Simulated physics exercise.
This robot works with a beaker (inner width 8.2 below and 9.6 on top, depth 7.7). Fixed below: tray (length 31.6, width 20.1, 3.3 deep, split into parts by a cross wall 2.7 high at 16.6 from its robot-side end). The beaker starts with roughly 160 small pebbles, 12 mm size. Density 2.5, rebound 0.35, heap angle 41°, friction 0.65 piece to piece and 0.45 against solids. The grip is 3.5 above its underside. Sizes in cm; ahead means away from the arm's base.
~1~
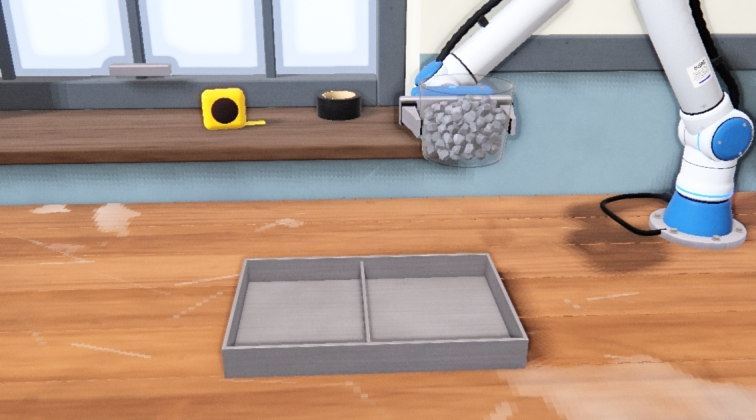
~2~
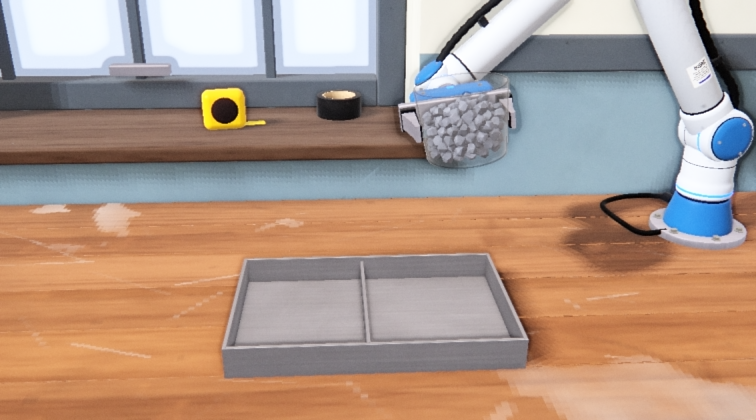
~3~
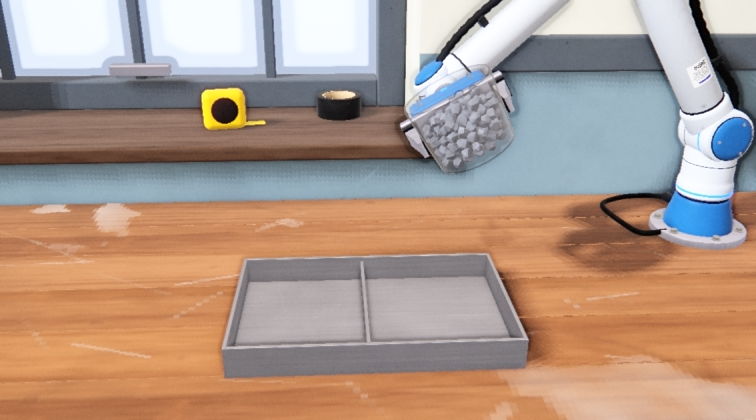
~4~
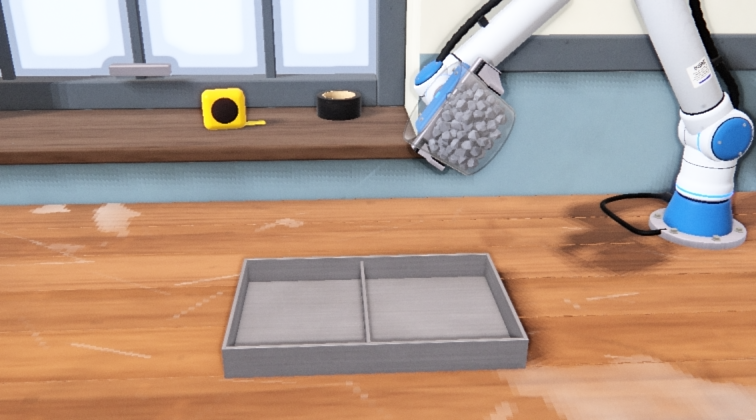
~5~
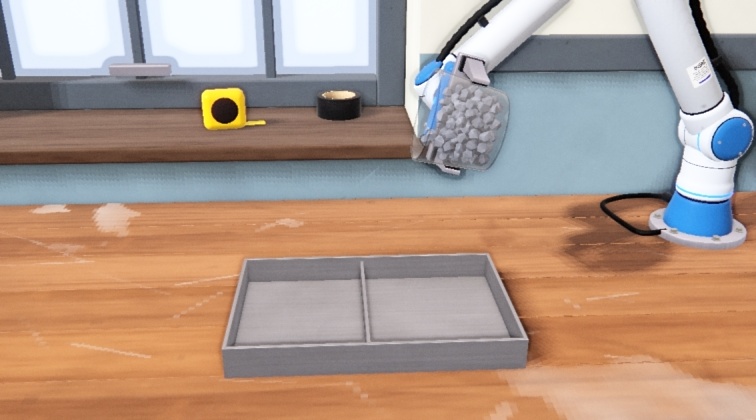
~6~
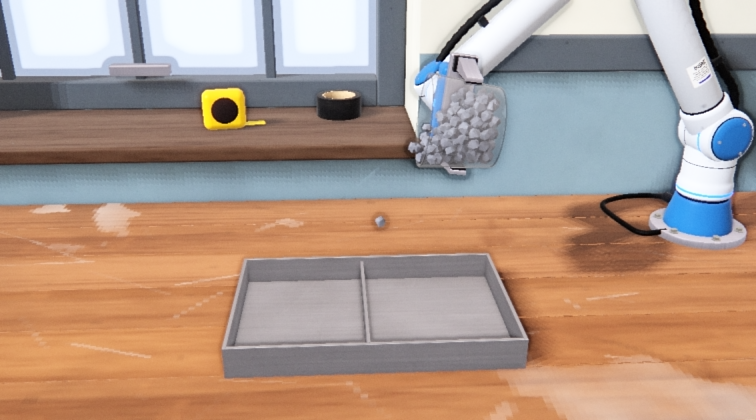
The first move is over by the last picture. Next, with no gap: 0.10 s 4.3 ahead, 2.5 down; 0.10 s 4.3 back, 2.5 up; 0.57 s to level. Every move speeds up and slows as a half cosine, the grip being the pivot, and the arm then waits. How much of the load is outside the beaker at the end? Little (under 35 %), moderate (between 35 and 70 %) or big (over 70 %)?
A moderate share, between 35 and 70 %, ends outside the beaker.
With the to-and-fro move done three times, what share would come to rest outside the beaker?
In that case some 75 per cent.
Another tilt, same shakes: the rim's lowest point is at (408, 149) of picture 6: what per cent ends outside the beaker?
Some 25 per cent.
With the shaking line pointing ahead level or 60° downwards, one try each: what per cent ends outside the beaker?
Some 90 and 25 per cent.
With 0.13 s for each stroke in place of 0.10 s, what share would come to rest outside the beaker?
Then about 40 per cent.
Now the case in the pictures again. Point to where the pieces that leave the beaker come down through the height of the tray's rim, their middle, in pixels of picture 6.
Near (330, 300).
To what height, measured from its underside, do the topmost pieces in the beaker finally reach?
About 5.5 cm.
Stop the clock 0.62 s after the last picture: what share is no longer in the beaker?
Near 55 per cent so far.
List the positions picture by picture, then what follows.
Beaker middle at (464, 121), level; upper third of the load around (466, 113), from x 430 to 500, top at y 100; 162 in the beaker, in the first frame.
Beaker middle at (464, 121), tilted 8° forward; upper third of the load around (467, 114), from x 425 to 500, top at y 100, in the second frame.
Beaker middle at (463, 122), tilted 29° forward; upper third of the load around (473, 112), from x 425 to 505, top at y 90, in the third frame.
Beaker middle at (462, 123), tilted 54° forward; upper third of the load around (474, 108), from x 435 to 500, top at y 90, in the fourth frame.
Beaker middle at (461, 124), tilted 75° forward; upper third of the load around (471, 106), from x 425 to 500, top at y 90, in the fifth frame.
Beaker middle at (461, 124), tilted 83° forward; upper third of the load around (473, 112), from x 380 to 495, top at y 95; 161 in the beaker, 1 in flight or on a rim, in the sixth frame.
Then, 0.31 s after the last picture, tilted 76° forward, highest piece 24 above the table; 77 in the beaker, 31 in the far-side part, 4 in the robot-side part, 50 in flight or on a rim.
Then, 0.62 s after the last picture, tilted 14° forward, highest piece 28 above the table; 74 in the beaker, 62 in the far-side part, 26 in the robot-side part.
Then, 0.97 s after the last picture, level, highest piece 27 above the table; 74 in the beaker, 62 in the far-side part, 26 in the robot-side part.
Then, 2.02 s after the last picture, level, highest piece 27 above the table; 74 in the beaker, 62 in the far-side part, 26 in the robot-side part.
Final count, 74 in the beaker, 62 in the far-side part, 26 in the robot-side part. That is 54 % outside the beaker.
